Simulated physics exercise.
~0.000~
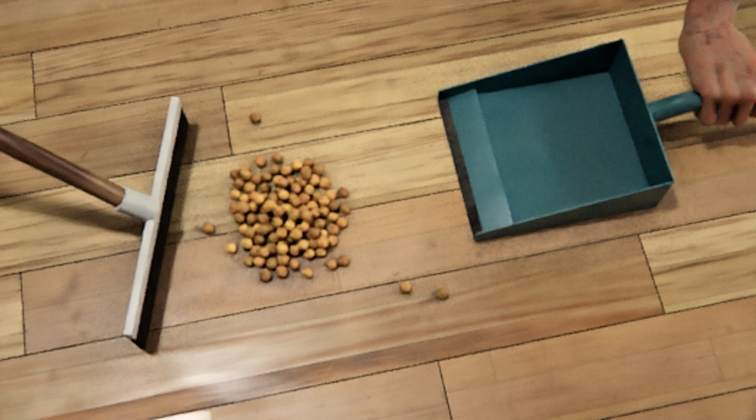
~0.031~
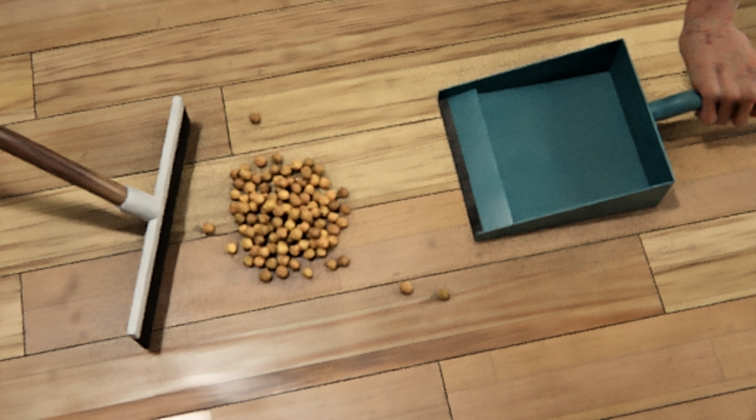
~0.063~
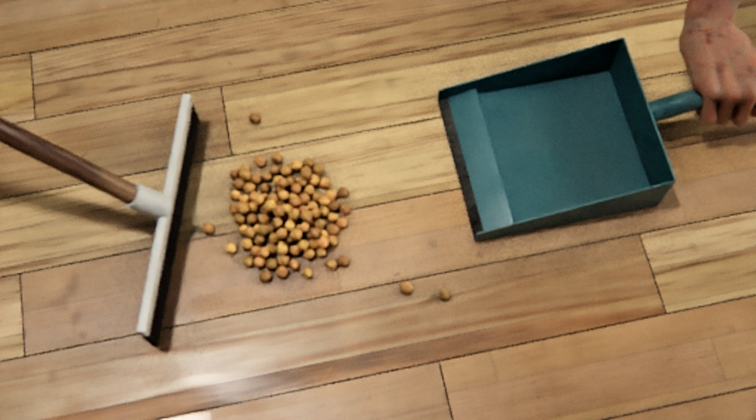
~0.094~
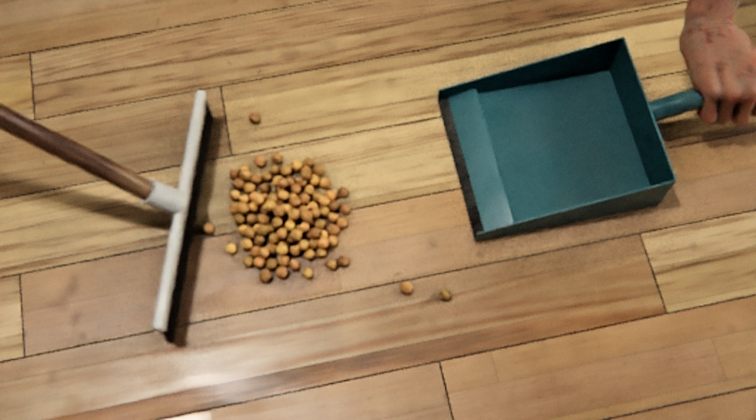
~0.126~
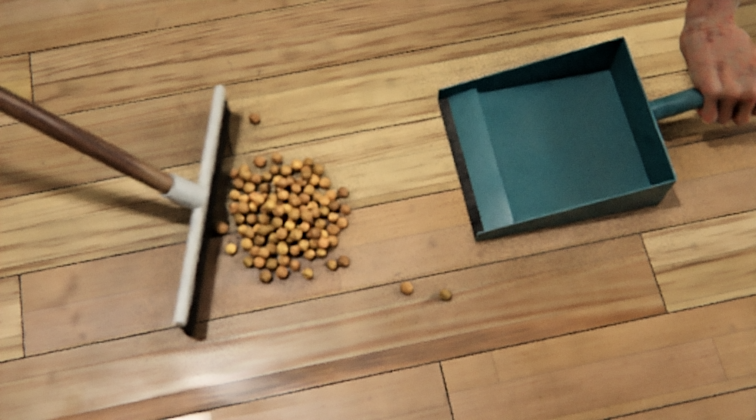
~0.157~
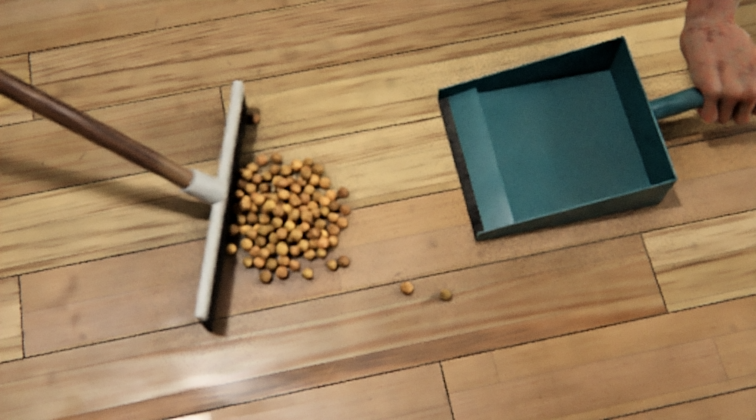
A hand held a teal dustpan still on the wooden floor while a long-handled blade slid right from the left, reaching the near edge of a pile of small brown beads and nudging a few.
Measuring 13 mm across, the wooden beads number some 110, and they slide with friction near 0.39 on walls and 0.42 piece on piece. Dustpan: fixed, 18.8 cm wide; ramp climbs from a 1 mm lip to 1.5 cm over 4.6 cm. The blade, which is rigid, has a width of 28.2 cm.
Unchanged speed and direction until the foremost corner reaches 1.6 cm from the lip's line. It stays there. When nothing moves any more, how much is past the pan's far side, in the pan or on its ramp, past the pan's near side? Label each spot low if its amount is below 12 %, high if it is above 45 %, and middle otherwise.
Far side: Low, pan: Middle, near side: Middle.
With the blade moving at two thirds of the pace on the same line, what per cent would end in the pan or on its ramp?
Share: About 15 %.
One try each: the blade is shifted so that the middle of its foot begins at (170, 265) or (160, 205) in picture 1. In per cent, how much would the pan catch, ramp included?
First try about 25 per cent, second about 25 per cent.
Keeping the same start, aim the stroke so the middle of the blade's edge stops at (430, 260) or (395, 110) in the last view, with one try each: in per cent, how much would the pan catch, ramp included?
About 20 and 15 per cent.
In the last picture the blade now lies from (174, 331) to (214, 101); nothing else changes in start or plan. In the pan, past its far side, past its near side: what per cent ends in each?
That ends as pan 10, far 0, and near 35.
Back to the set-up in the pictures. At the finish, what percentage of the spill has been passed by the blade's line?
Near 0 percent, give or take.
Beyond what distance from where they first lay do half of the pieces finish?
It works out to some 22 cm.
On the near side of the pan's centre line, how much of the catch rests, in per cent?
I'd put it near 60 per cent.
Then, at 0.32 s, middle of the blade 16 cm from the lip; 0 % over the lip, far side 0 %, near side 15 %.
Then, at 0.42 s, middle of the blade 9 cm from the lip; 0 % over the lip, far side 5 %, near side 25 %.
After 0.66 s, middle of the blade 6 cm from the lip; 30 % over the lip, far side 5 %, near side 30 %.
By 1.5 s all is still; far side 5 %, pan 25 %, near side 30 %, in front of the lip or behind the blade 40 %.
